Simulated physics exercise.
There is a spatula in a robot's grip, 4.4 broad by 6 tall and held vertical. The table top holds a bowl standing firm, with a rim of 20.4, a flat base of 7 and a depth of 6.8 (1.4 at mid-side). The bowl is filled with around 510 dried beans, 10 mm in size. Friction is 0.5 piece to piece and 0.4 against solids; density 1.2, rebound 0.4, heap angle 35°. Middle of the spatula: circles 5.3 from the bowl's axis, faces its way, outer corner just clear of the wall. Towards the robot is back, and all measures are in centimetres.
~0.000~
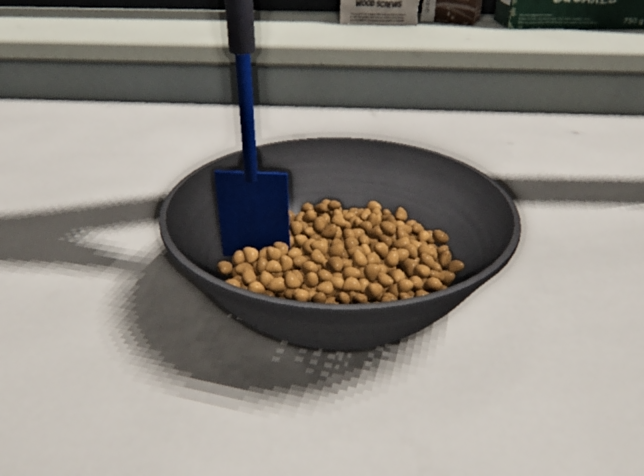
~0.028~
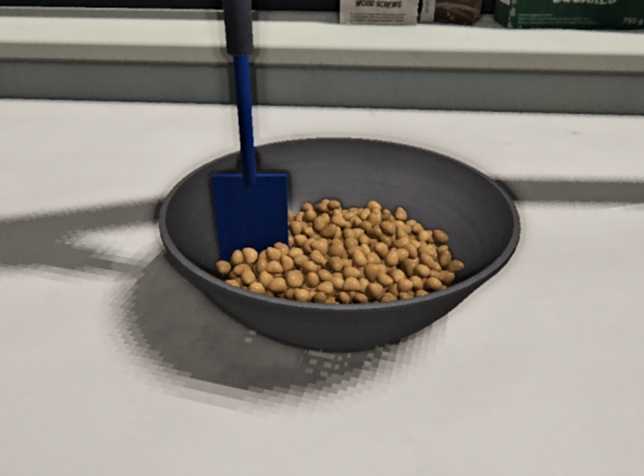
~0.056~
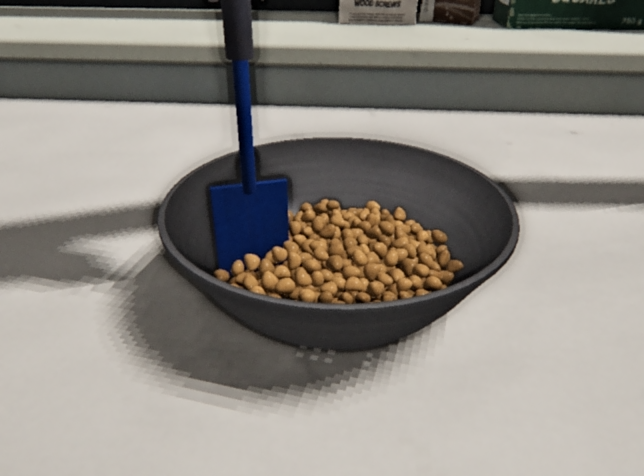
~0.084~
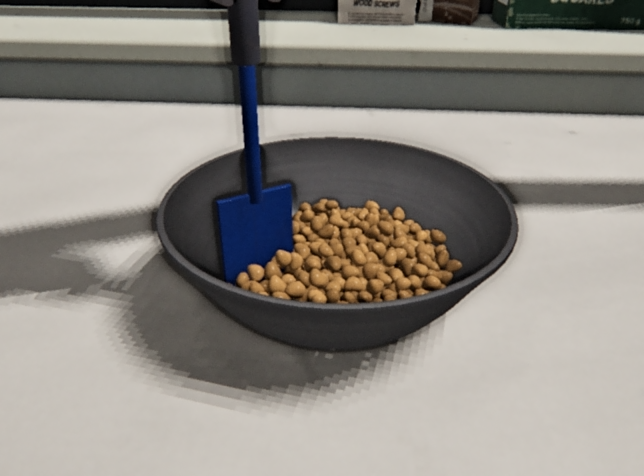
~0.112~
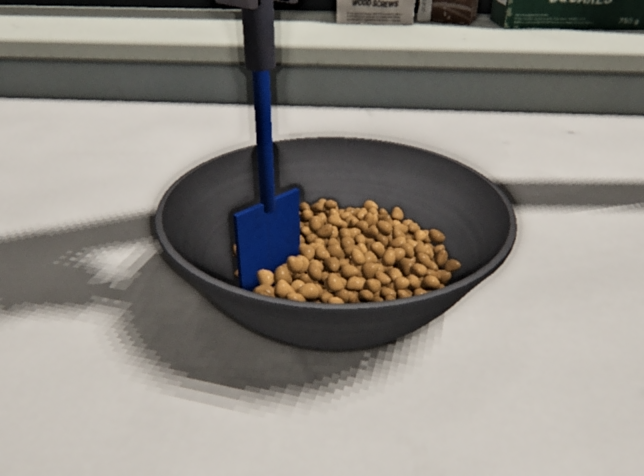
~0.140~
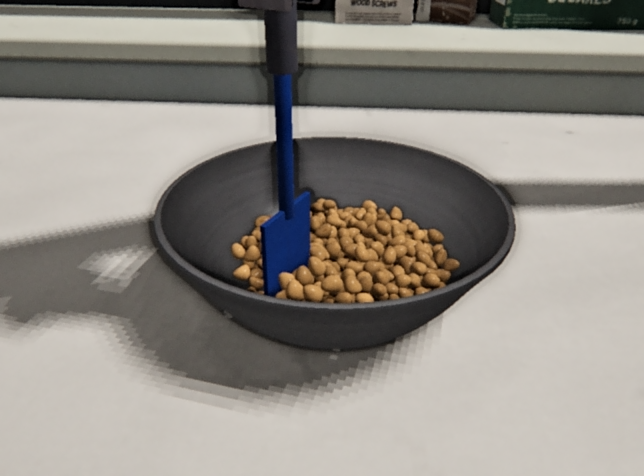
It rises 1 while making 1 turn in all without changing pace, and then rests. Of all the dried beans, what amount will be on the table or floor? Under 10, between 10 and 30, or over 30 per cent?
Under 10 per cent.
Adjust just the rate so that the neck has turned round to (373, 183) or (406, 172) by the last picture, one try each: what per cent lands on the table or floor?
Close to 15 and 20 in a hundred.
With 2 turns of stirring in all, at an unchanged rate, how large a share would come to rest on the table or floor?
Estimate: Near 5 %.
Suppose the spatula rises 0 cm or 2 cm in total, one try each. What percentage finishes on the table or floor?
I'd say some 5 per cent, and some 0 per cent.
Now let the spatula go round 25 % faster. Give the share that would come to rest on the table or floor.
It would come to around 5 percent.
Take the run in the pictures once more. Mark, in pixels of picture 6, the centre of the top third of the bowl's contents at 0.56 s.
Somewhere around (300, 208), I think.
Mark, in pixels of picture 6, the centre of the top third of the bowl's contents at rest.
The centre is near pixel (304, 247).
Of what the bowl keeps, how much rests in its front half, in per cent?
Estimate: Some 50 %.
By 0.35 s, 179° round, highest piece 8 above the table; 510 in the bowl, 1 in flight or on the tool.
By 0.56 s, 292° round, highest piece 9 above the table; 502 in the bowl, 7 on the table or floor, 2 in flight or on the tool.
By 0.87 s, 0° round, highest piece 5 above the table; 500 in the bowl, 11 on the table or floor.
By 1.57 s, 0° round, highest piece 5 above the table; 500 in the bowl, 11 on the table or floor.
Final count, 500 in the bowl, 11 on the table or floor. That is 2 % on the table or floor.
